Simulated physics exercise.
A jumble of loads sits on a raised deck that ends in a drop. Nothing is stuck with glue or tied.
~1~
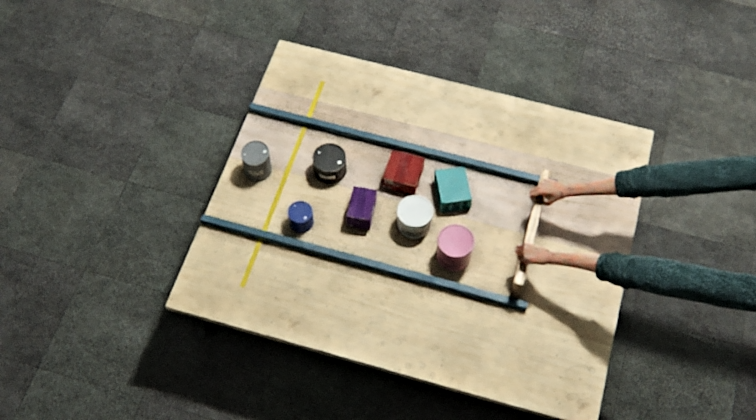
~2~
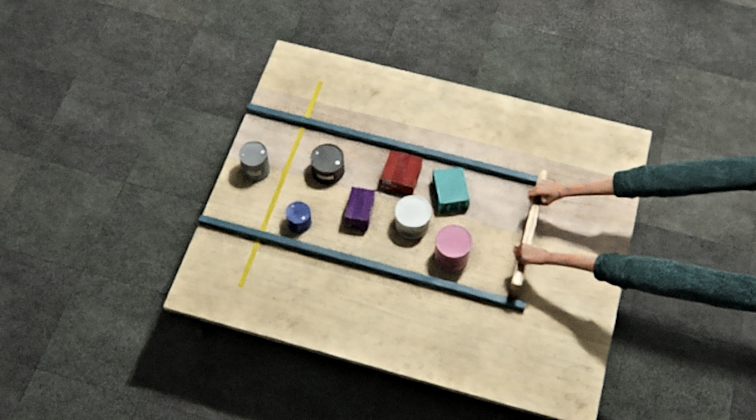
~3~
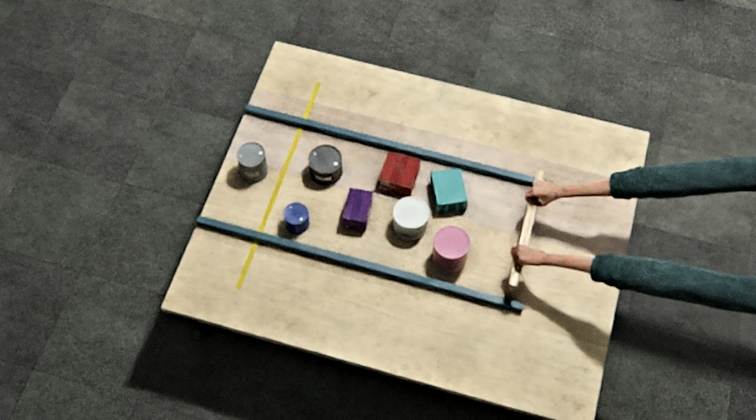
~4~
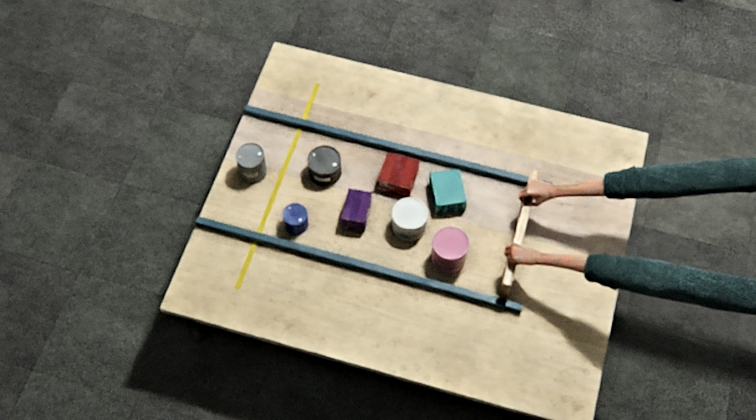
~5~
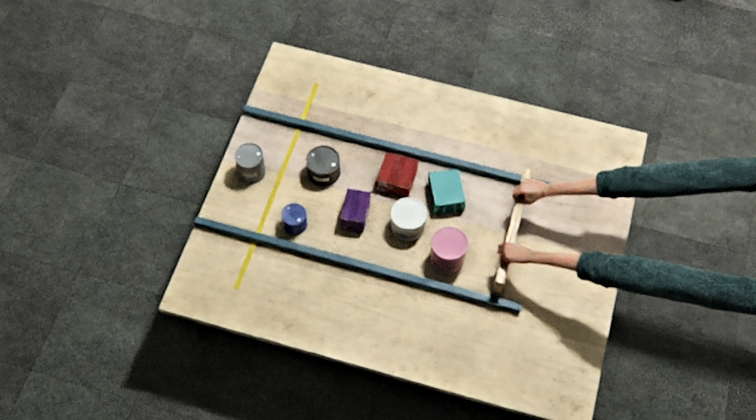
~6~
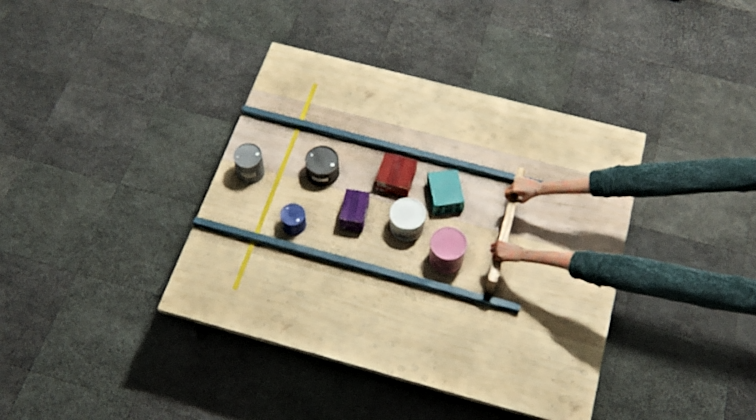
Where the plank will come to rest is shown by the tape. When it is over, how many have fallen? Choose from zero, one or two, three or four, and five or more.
When it is over, one or two have fallen.
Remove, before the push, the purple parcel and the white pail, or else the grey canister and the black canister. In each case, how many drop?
1 for the first case, 0 for the second.
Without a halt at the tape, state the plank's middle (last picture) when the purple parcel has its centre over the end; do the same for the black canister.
The middle sits near (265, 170) for the first and near (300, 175) for the other.
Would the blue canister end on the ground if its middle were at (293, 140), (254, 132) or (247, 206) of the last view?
Taking the starts in order, it falls away, then falls away, then keeps its place.
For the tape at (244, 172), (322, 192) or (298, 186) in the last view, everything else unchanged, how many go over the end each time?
The counts: 5, 0 and 0.
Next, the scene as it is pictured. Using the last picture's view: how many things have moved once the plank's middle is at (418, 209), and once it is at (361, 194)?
4 and 6.
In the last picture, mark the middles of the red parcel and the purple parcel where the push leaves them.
Final centres, first then second: (244, 136), (229, 174).
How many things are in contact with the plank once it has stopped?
I count 3 of them.
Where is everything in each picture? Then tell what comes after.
The first frame shows grey canister (256, 161); blue canister (301, 217); black canister (330, 164); plank (530, 234); tape (285, 178).
The second frame shows blue canister (299, 217); white pail (413, 218).
The third frame shows black canister (326, 165); pink pail (451, 250).
The fourth frame shows grey canister (251, 164); turquoise crate (448, 192).
The fifth frame shows blue canister (294, 219); purple parcel (355, 210).
The sixth frame shows grey canister (249, 164); blue canister (293, 219); black canister (322, 166); plank (505, 232); tape (277, 181).
Soon after, none off yet; grey canister at rest near (249, 164); blue canister at rest near (293, 219); black canister at rest near (322, 166).
Then, none off yet; grey canister at rest near (249, 164); blue canister at rest near (293, 219); black canister moved a little near (304, 161).
Further on, none off yet; grey canister moved about its own width near (230, 166); blue canister moved about its own width near (260, 214); black canister moved well along near (249, 147).
By the end, the number that fall off is one or two; fallen, black canister and grey canister.
